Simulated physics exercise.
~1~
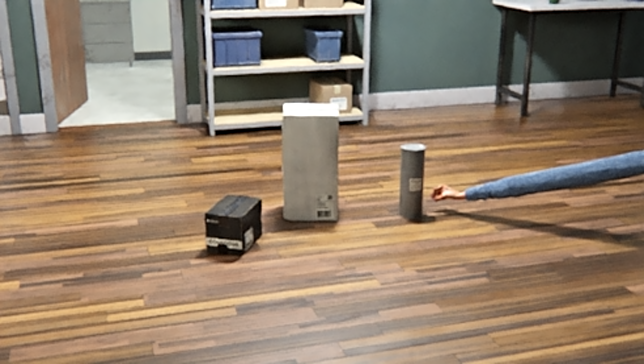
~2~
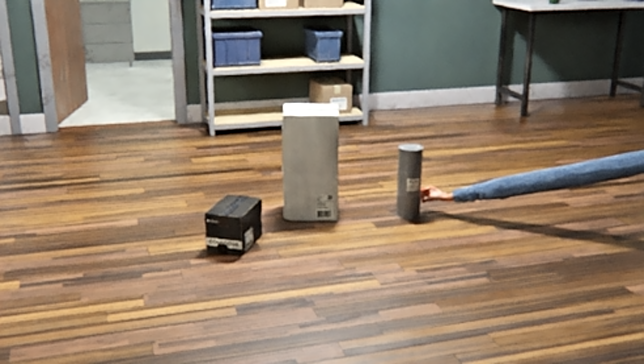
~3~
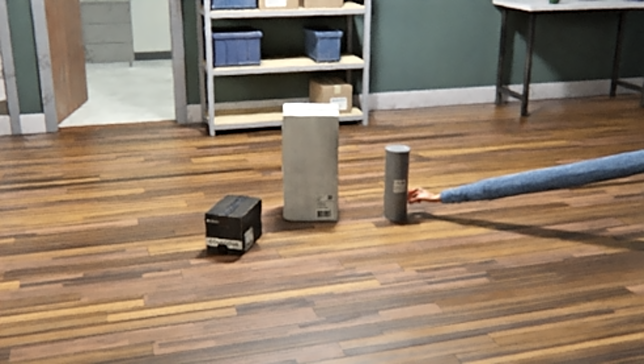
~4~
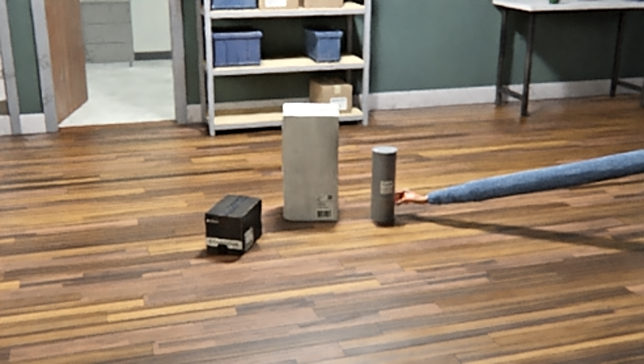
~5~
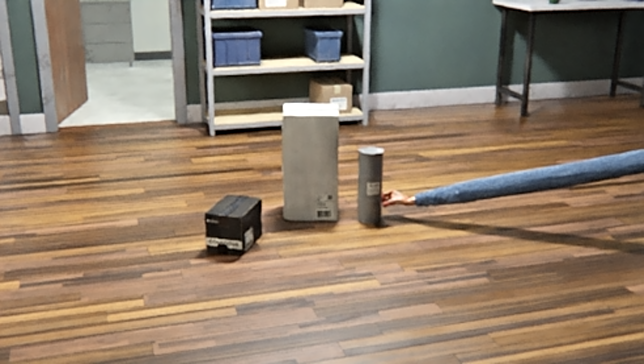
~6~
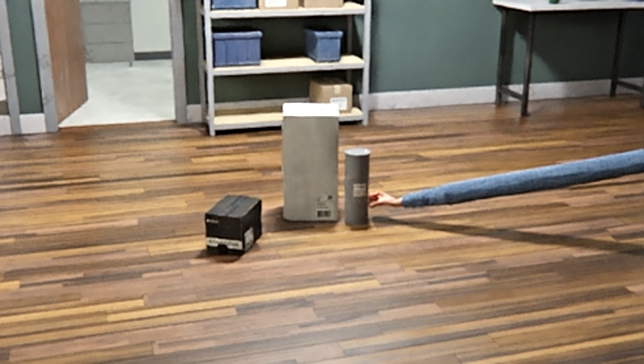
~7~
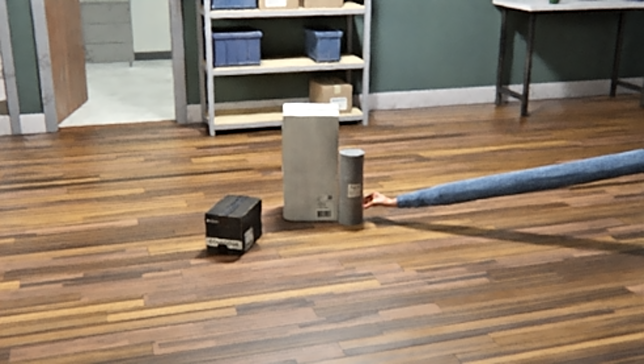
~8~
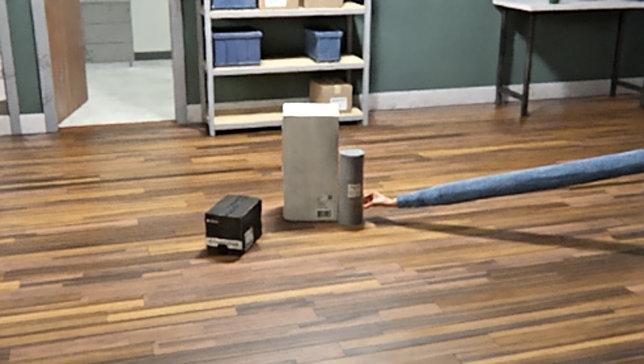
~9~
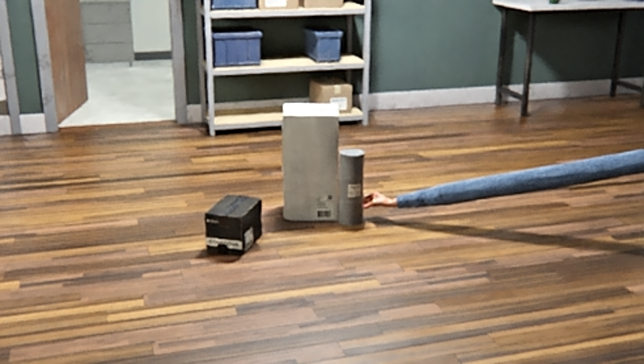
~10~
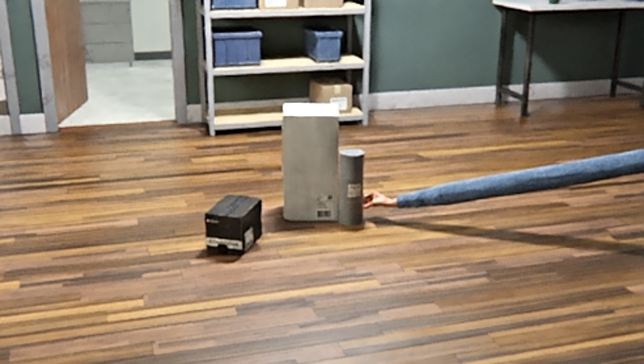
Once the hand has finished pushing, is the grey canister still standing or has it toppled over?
The grey canister is still standing. It slides left across the floor and stops upright by the white box.
A pointing hand pushes a grey canister left beside a white box, leaving it upright.
